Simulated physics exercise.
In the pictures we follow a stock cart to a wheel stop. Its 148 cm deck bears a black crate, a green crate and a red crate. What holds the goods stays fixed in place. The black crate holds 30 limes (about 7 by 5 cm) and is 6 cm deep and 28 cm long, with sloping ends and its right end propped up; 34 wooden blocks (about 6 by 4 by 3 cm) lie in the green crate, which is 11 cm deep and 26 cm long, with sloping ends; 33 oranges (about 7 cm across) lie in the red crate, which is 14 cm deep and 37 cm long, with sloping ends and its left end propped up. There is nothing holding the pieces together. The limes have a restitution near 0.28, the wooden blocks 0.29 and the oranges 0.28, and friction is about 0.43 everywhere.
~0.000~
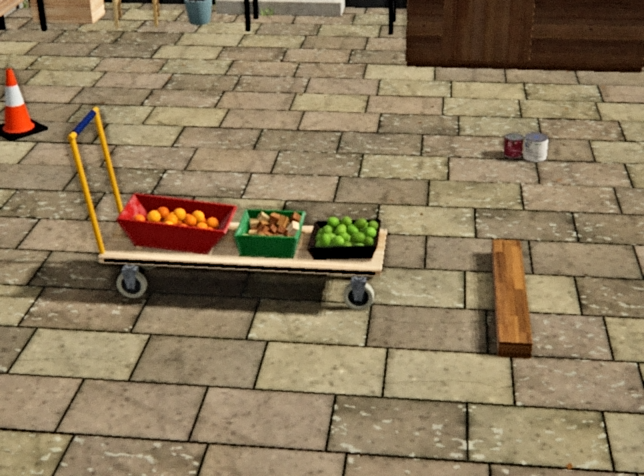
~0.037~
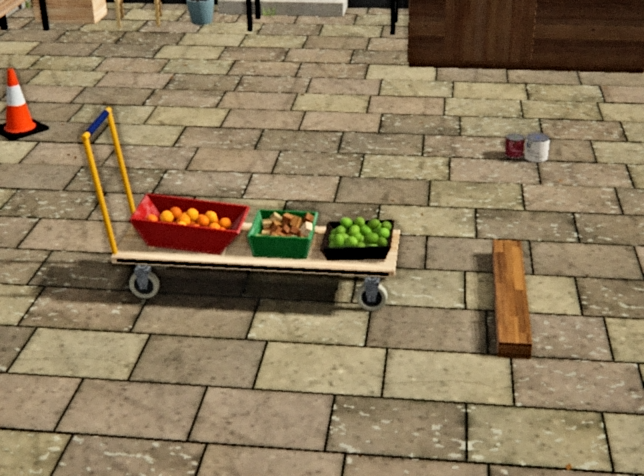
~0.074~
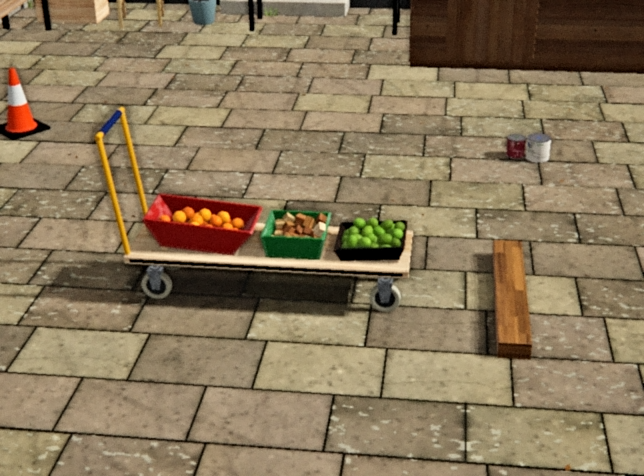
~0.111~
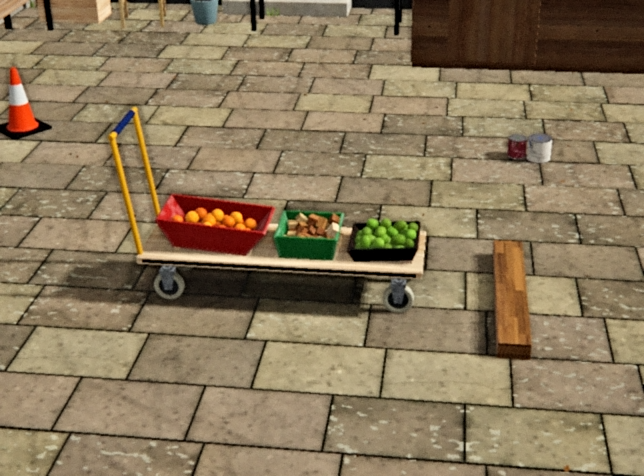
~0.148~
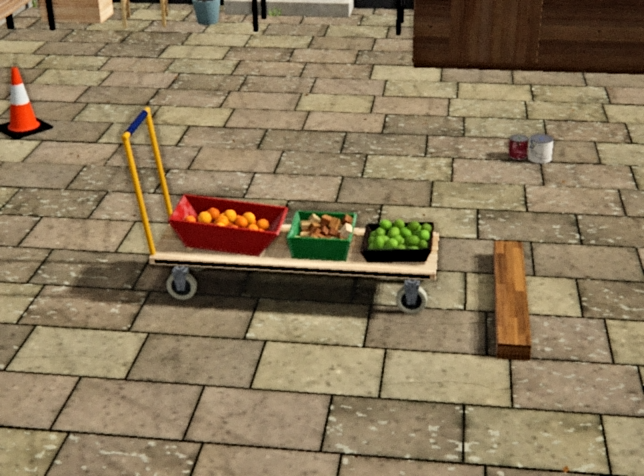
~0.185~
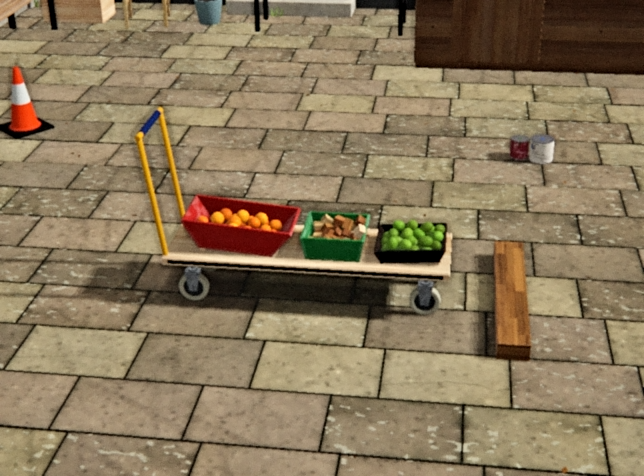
In this clip, a flat cart with a yellow handle, carrying a red crate of oranges, a green crate of brown pieces and a black crate of limes, rolls slowly rightward across paving, nearing a wooden block.
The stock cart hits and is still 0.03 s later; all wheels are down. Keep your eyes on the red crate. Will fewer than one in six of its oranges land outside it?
Yes: The dropped share sits below one sixth.
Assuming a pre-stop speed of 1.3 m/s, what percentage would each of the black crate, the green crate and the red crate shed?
In that case the black crate sheds 10 per cent of its load, the green crate 0 per cent, and the red crate 0 per cent.
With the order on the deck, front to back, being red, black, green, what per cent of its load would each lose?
In that case black crate 20, green crate 0, red crate 10 per cent.
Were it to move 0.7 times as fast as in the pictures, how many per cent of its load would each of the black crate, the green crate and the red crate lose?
Black crate 10, green crate 0, red crate 0 per cent.
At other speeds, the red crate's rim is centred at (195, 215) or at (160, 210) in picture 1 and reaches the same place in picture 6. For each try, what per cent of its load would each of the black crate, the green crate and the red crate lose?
For the black crate it's 10 % and then 40 %, for the green crate 0 % and then 10 %, and for the red crate 0 % and then 20 %.
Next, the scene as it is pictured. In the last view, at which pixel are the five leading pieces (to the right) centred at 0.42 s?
Close to (496, 232).
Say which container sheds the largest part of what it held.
That would be the black crate.
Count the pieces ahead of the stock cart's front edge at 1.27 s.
About 4.
After 0.32 s, impact.
After 0.42 s, black crate 28 in, 2 out, green crate 33 in, 1 out and red crate 33 in, 0 out.
After 0.54 s, black crate 27 in, 3 out, green crate 33 in, 1 out and red crate 32 in, 1 out.
After 0.77 s, black crate 26 in, 4 out, green crate 33 in, 1 out and red crate 31 in, 2 out.
When it is over (at 1.27 s), black crate 25 in, 5 out, green crate 33 in, 1 out and red crate 31 in, 2 out. Asked share, 2 of 33, 6 per cent.
